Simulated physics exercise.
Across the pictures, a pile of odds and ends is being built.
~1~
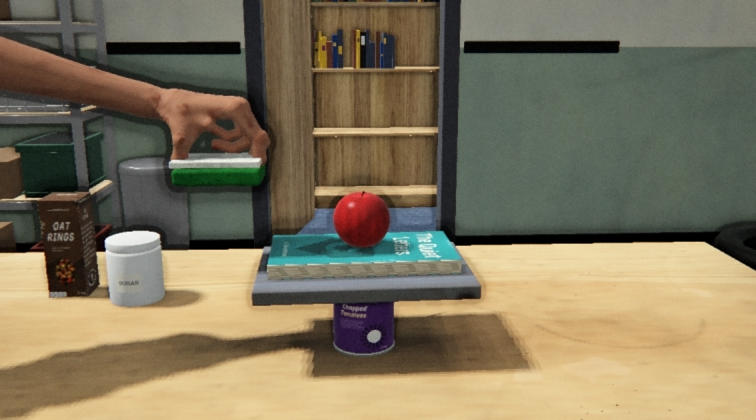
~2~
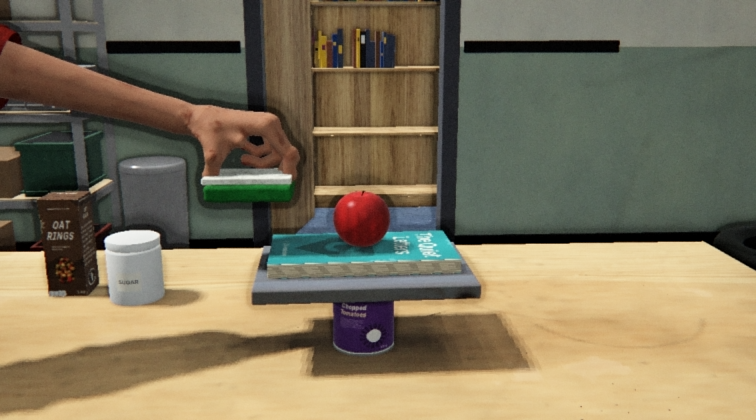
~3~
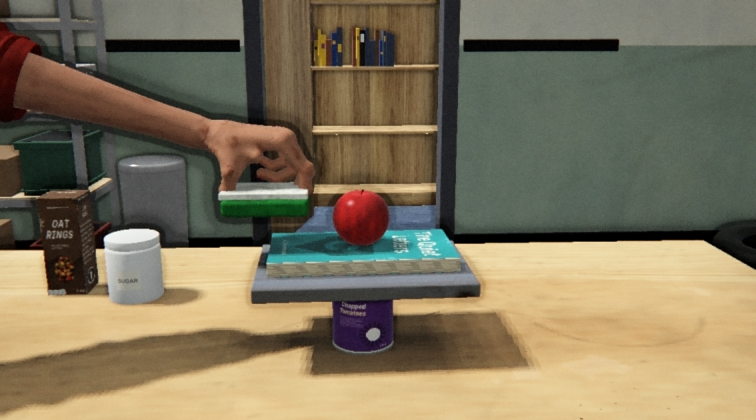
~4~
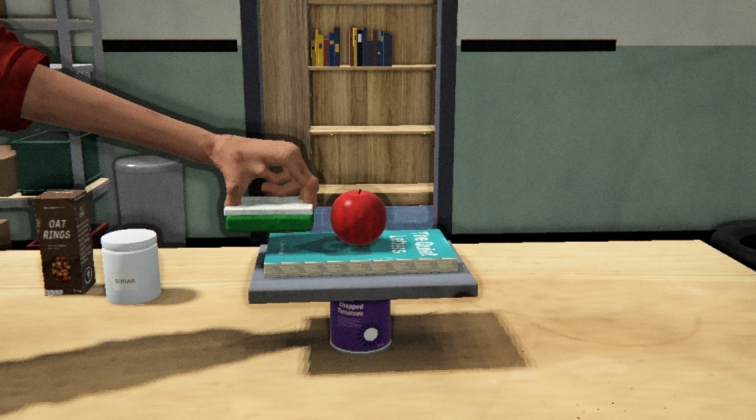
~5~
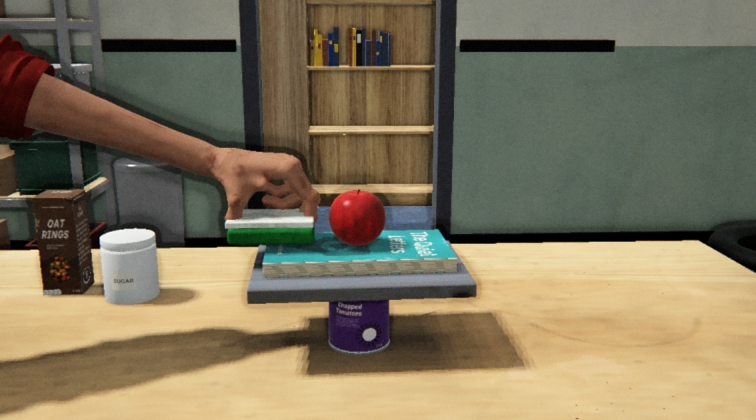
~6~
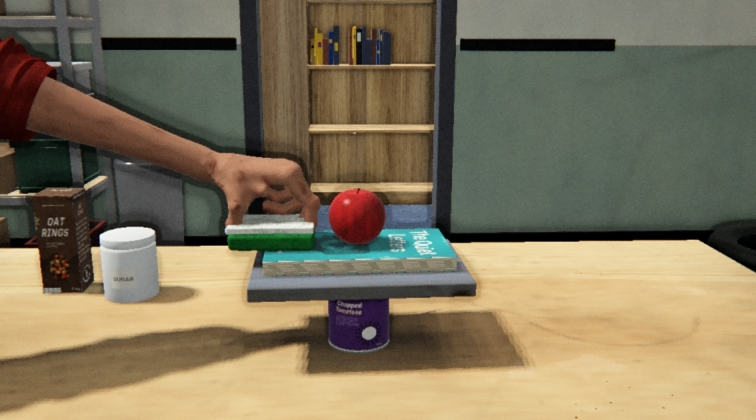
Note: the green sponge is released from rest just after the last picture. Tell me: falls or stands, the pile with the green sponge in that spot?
In the end the pile is left intact.
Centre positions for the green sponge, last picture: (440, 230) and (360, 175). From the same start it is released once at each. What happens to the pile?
In the first case it holds; in the second case it gives way.
Then, 0.50 s past the last view, nothing moves.
Then, 1.00 s past the last view, green sponge resting near (272, 233).
Finally, all 7 still in place. Final places as the last picture's camera would see them, green sponge near (272, 234). The pile holds.
